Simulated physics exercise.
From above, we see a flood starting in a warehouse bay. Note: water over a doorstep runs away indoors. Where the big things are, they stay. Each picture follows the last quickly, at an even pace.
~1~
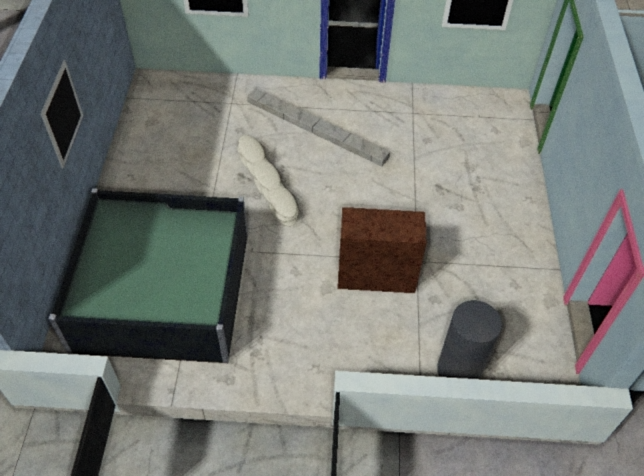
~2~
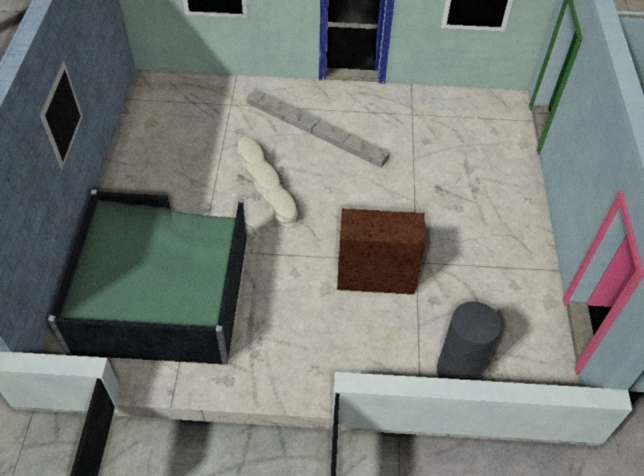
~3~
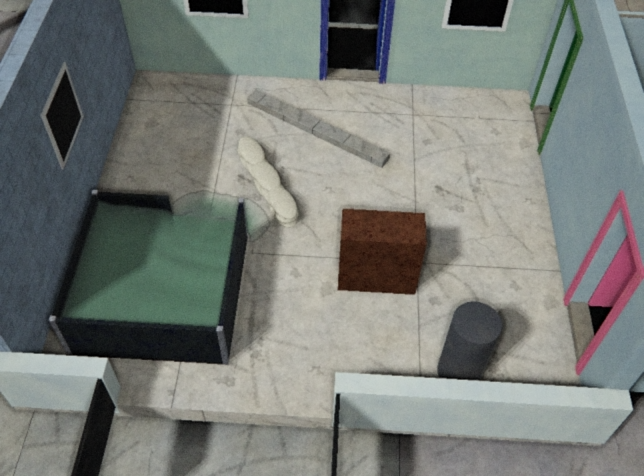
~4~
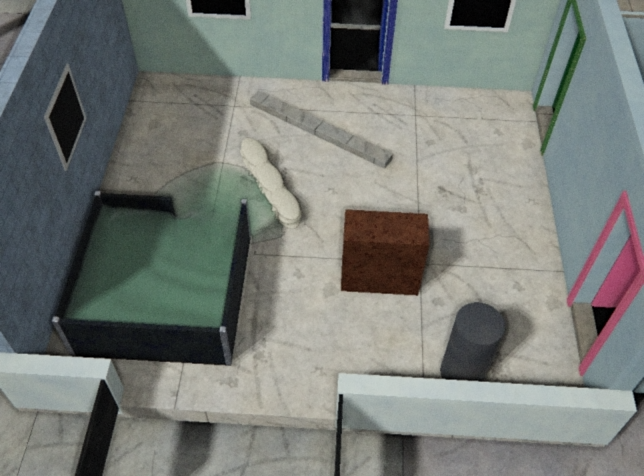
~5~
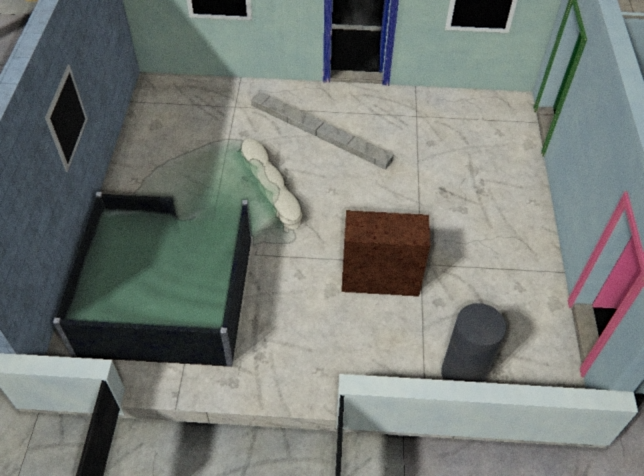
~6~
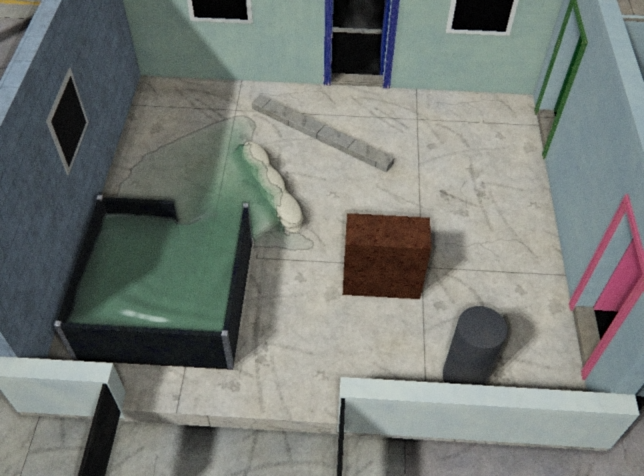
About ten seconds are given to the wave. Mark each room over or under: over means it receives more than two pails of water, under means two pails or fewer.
Pink door - under; green door - under; blue door - under.
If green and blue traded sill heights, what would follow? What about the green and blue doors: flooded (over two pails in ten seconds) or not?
In that case the green door crosses the line and the blue door remains below the line.
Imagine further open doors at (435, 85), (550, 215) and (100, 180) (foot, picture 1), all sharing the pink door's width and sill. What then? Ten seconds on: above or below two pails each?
The three come out short, short and short.
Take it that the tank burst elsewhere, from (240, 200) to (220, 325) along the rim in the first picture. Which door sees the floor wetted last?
The one in blue, I reckon.
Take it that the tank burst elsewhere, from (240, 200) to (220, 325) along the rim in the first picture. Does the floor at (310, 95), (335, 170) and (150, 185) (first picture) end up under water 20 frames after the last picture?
In the order given: Untouched, swamped and untouched.
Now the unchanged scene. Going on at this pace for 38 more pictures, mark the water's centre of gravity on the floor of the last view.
It is near (246, 193).
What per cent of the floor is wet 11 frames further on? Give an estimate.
Near 35 in a hundred.
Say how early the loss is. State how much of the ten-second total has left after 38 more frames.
Estimate: 35 %.
A moment on, water covers 25 % of the floor; the pink door not reached, the green door not reached, the blue door not reached.
Next, water covers 35 % of the floor; the pink door not reached, the green door not reached, the blue door not reached.
Then, water covers 45 % of the floor; the pink door not reached, the green door not reached, the blue door wet at the sill, nothing in.
Later, water covers 80 % of the floor; the pink door not reached, the green door wet at the sill, nothing in, the blue door wet at the sill, nothing in.
In the end, water covers 95 % of the floor; the pink door wet at the sill, nothing in, the green door wet at the sill, nothing in, the blue door wet at the sill, nothing in.
